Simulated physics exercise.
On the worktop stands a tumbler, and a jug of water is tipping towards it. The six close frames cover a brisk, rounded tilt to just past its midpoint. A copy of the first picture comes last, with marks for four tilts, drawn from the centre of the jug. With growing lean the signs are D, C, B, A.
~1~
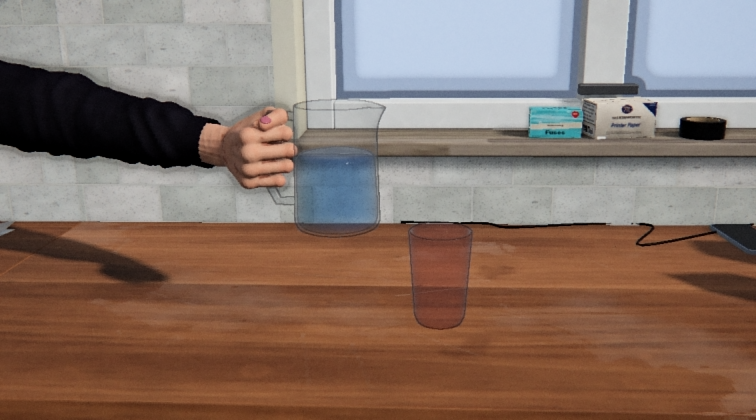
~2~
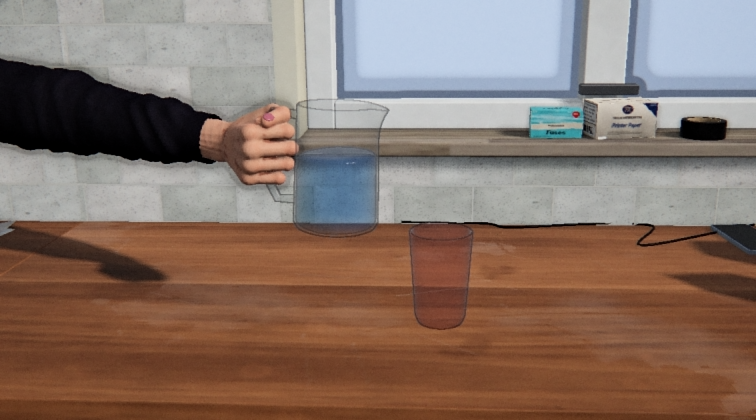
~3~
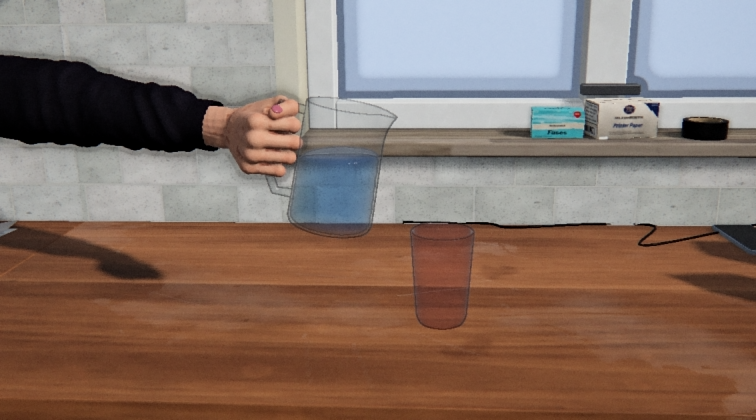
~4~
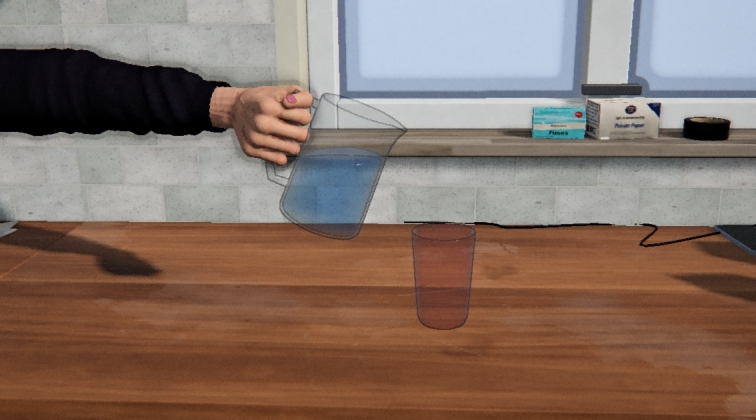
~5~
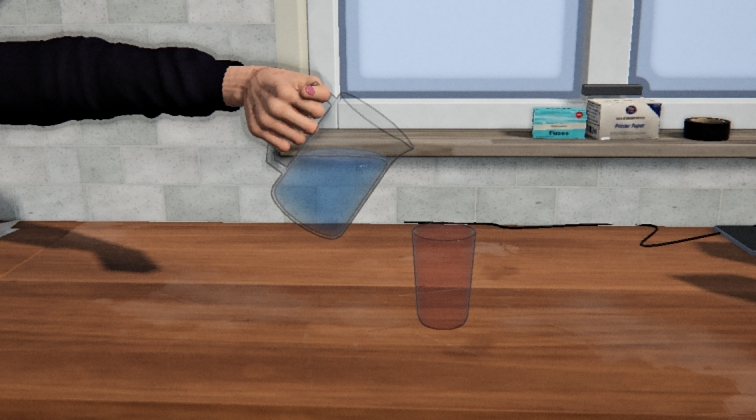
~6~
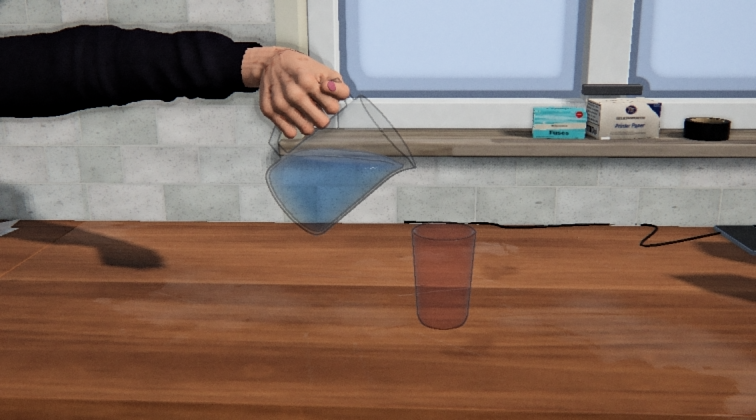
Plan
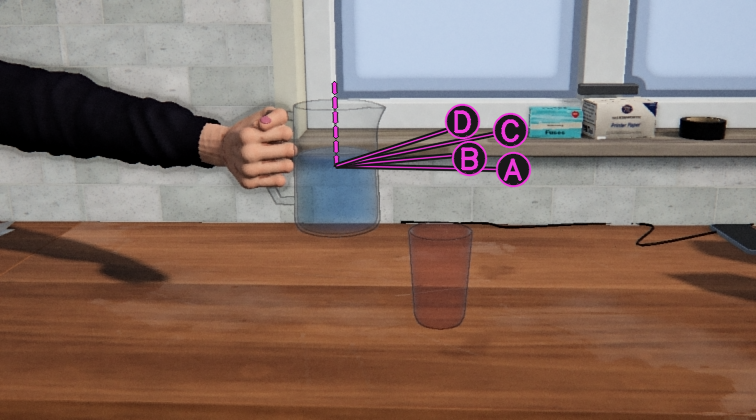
On a wooden worktop, a hand tilts a jug of blue water rightward above a red tumbler.
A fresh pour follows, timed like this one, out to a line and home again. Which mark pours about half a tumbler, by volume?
D works best here.
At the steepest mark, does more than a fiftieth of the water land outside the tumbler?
Yes.
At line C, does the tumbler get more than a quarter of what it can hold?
Yes.
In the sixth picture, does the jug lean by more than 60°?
No.
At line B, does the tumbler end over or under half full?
Over half.
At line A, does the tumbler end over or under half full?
Over half.
In magenta, A at (496, 169); B at (451, 155); C at (493, 134); D at (446, 130).
With A, the tumbler ends with about 94 % of what it can hold; 16 % of the water is spilt.
With B, the tumbler ends with about 88 % of what it can hold; 7 % of the water is spilt.
With C, the tumbler ends with about 75 % of what it can hold.
With D, the tumbler ends with about 52 % of what it can hold.
